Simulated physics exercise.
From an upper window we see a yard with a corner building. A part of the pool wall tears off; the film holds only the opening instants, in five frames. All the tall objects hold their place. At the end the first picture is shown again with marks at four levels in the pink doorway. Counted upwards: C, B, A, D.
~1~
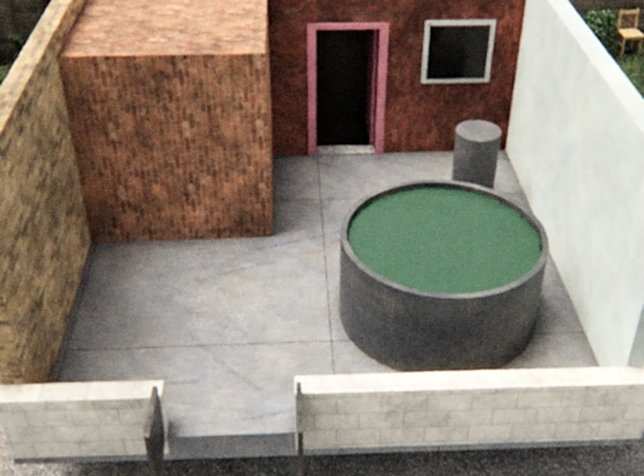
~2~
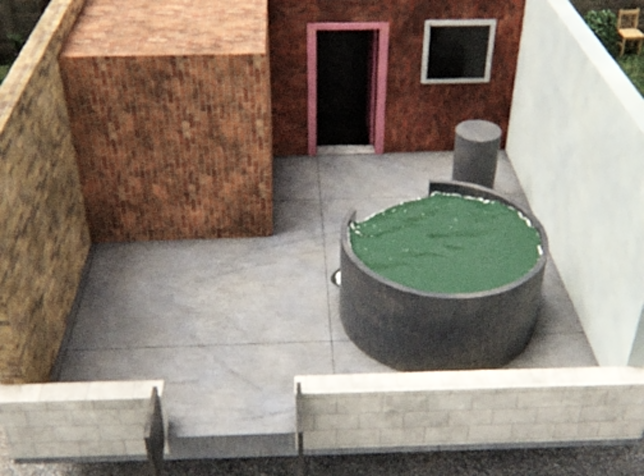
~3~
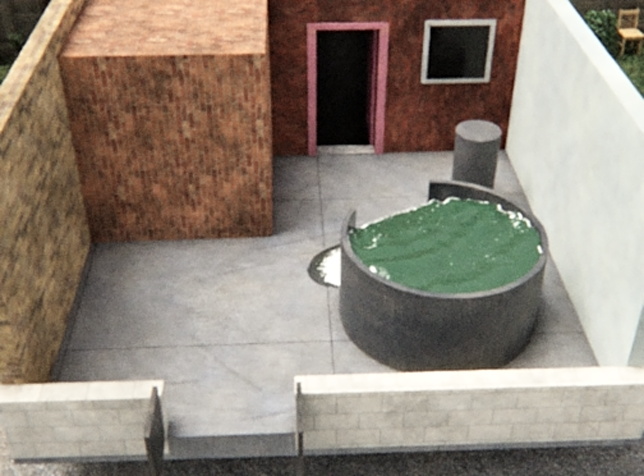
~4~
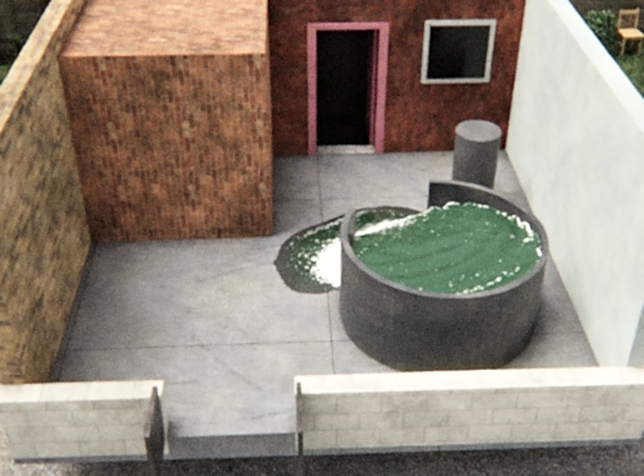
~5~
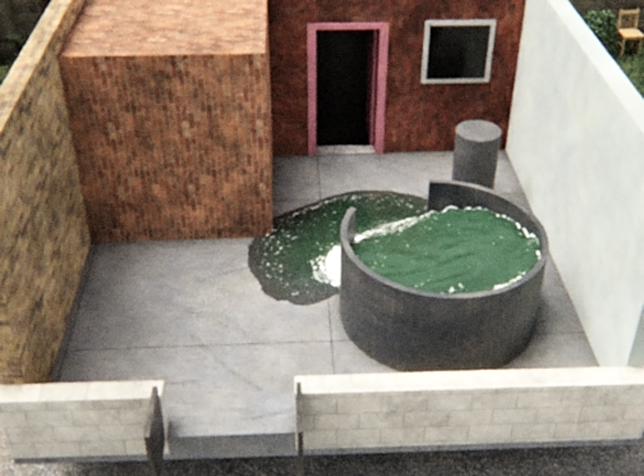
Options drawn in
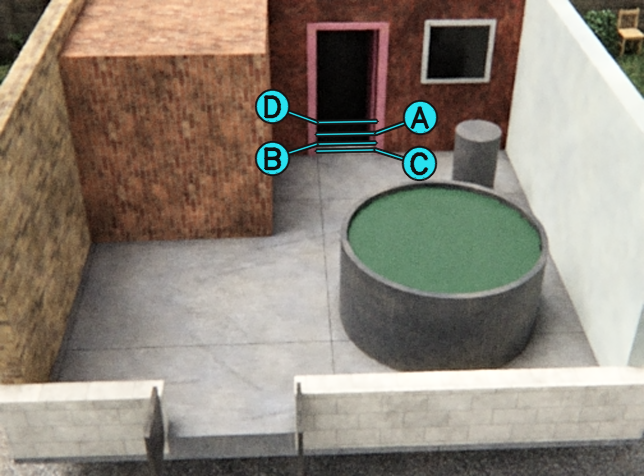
Green water pouring from a gap in a round grey pool's wall and spreading across a paved yard toward a brick building.
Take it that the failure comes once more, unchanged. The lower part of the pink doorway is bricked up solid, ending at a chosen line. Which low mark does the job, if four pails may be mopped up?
Go for D.
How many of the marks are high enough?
One of them.
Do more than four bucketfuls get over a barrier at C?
Yes, it does.
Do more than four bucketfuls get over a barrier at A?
Yes, that goes wrong.
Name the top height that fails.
It is A.
On the marked copy, A at (346, 133); B at (346, 143); C at (346, 150); D at (346, 121); from the bottom up C, B, A, D.
For height A, about 9 bucketfuls get in.
For height B, dozens of bucketfuls pour in.
For height C, dozens of bucketfuls pour in.
For height D, a splash gets over, under a bucket.
